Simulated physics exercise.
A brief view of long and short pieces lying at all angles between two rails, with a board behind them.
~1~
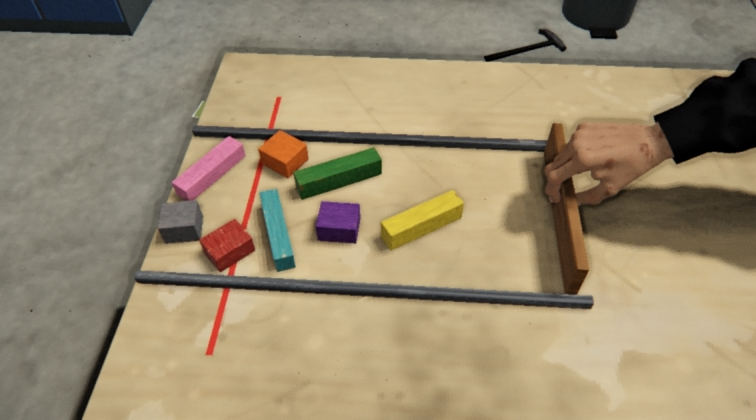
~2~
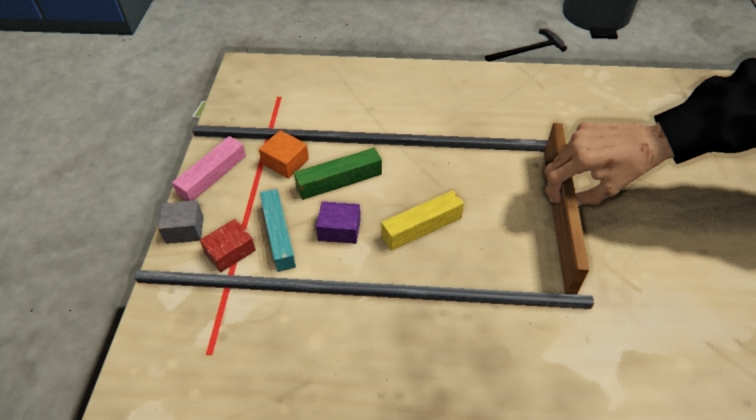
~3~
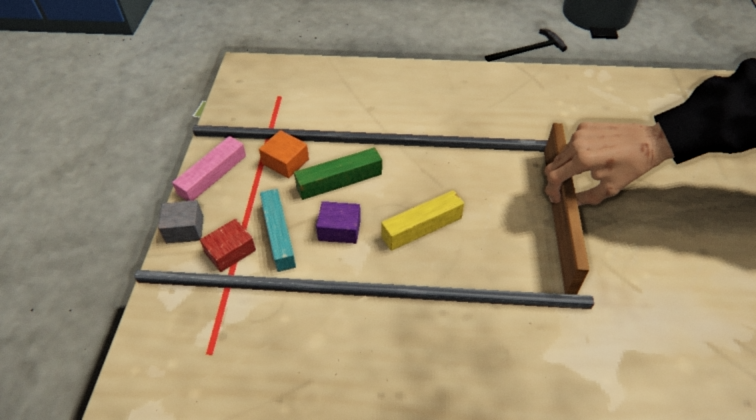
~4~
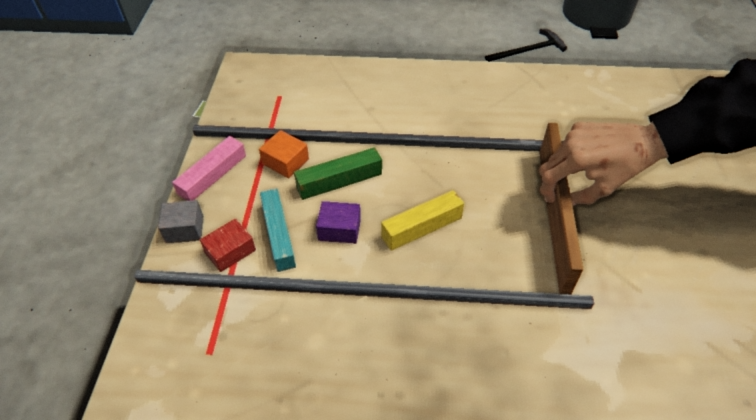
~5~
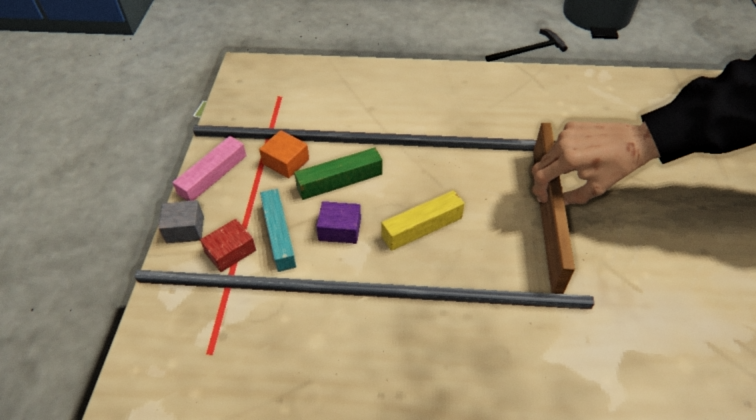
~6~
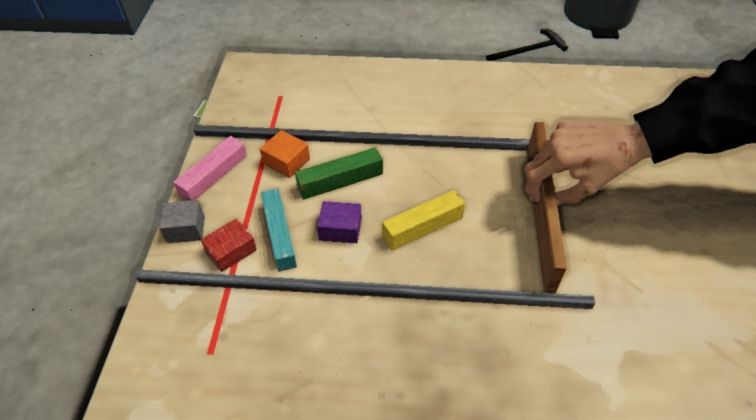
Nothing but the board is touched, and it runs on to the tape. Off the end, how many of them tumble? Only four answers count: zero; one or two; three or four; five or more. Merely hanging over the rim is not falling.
My answer: One or two.
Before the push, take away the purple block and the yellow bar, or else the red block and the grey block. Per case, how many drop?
First try: 0 fallen; other try: 0.
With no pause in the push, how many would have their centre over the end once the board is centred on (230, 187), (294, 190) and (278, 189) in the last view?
3, 0 and 0.
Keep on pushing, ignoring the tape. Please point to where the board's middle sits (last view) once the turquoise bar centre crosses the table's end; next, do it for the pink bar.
Near (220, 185), then near (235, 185).
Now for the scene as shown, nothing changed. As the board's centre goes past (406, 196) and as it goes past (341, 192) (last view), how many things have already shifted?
At that stage 1; at the next, 4.
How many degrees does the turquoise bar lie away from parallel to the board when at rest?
Roughly 45° out of line.
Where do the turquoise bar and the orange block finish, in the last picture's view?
They finish at roughly (182, 229) and (242, 147) respectively.
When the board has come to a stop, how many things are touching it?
Count: 3.
A little later, none off yet; grey block at rest near (183, 222); pink bar at rest near (212, 169); red block at rest near (229, 245).
Next, none off yet; grey block moving near (175, 223); pink bar at rest near (212, 169); red block shifted about its own width near (192, 249).
When it is over, the number that fall off is one or two; down, grey block.
